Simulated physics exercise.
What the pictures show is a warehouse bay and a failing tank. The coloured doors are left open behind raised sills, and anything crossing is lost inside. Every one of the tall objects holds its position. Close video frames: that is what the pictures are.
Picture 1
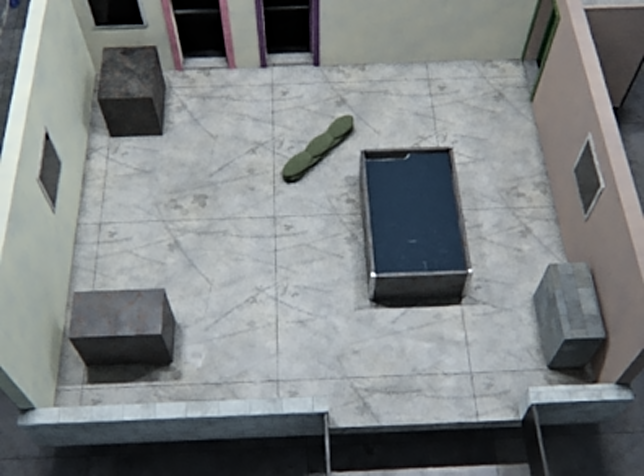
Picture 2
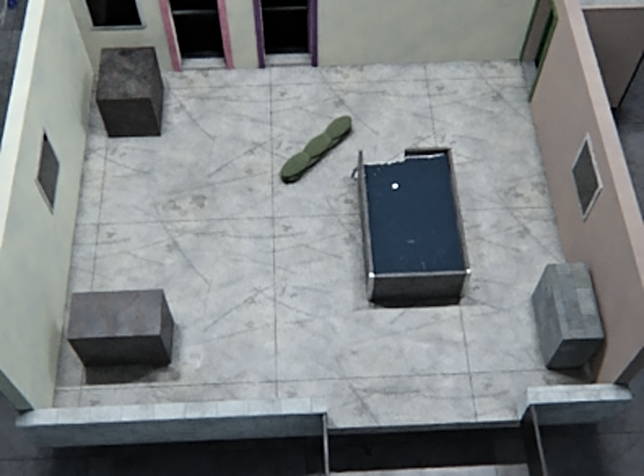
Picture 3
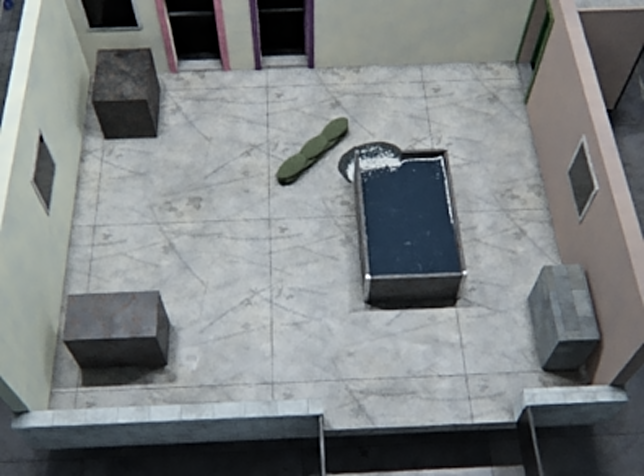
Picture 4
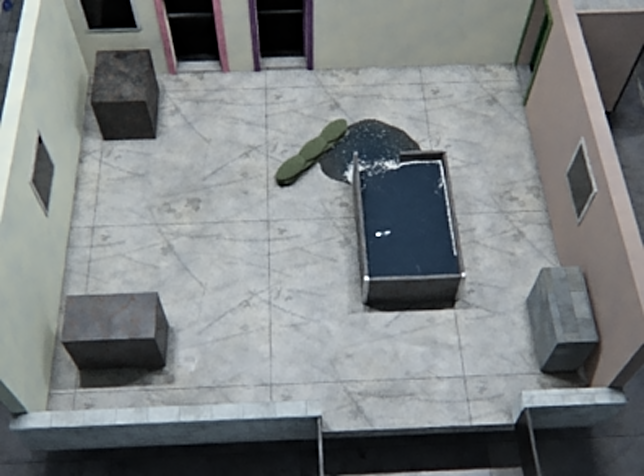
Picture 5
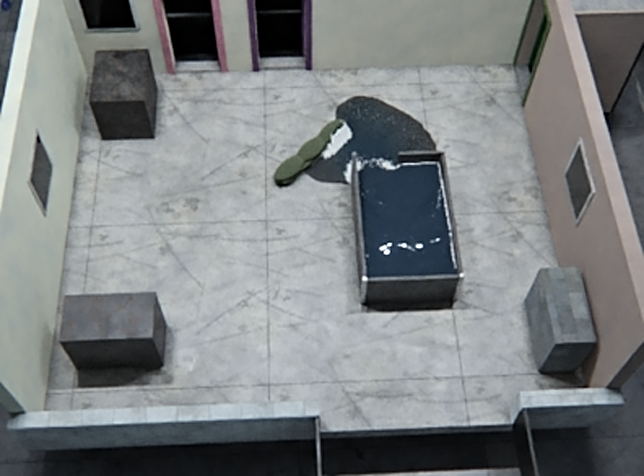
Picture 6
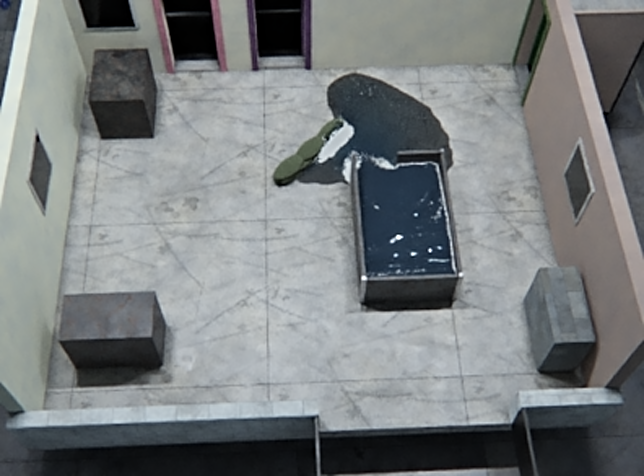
Dark water poured from the far side of an open tank, reached the green twisted object beside it with white foam, then spread farther back across the pale floor while the grey blocks stayed still.
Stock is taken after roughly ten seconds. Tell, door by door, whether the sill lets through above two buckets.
Outcome: The purple door does not top two buckets. The pink door does not top two buckets. The green door tops two buckets.
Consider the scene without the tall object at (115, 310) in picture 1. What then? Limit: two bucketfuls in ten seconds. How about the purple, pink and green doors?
Door by door, purple ends up below, then pink ends up below, then green ends up above.
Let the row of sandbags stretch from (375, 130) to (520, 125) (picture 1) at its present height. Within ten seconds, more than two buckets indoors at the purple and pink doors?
Looks like the purple door gets too much and the pink door gets too much.
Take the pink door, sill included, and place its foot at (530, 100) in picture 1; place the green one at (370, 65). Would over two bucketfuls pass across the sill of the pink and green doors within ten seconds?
The pink door exceeds it and the green door exceeds it.
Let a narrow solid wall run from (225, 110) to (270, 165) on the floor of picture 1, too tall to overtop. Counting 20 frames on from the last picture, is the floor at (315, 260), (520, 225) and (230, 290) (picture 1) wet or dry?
Listed order: Swamped, spared, swamped.
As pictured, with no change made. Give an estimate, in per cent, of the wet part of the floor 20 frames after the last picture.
My estimate is close to 35 per cent.
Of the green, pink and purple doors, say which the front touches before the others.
My pick is the door marked purple.
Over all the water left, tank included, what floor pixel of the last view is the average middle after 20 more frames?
At about (381, 178).
A moment on, water covers 15 % of the floor; the purple door wet at the sill, nothing in, the pink door not reached, the green door not reached.
Next, water covers 20 % of the floor; the purple door wet at the sill, nothing in, the pink door not reached, the green door not reached.
Then, water covers 35 % of the floor; the purple door wet at the sill, nothing in, the pink door wet at the sill, nothing in, the green door far over two buckets in.
Later, water covers 70 % of the floor; the purple door wet at the sill, nothing in, the pink door wet at the sill, nothing in, the green door far over two buckets in.
In the end, water covers 85 % of the floor; the purple door wet at the sill, nothing in, the pink door wet at the sill, nothing in, the green door far over two buckets in.
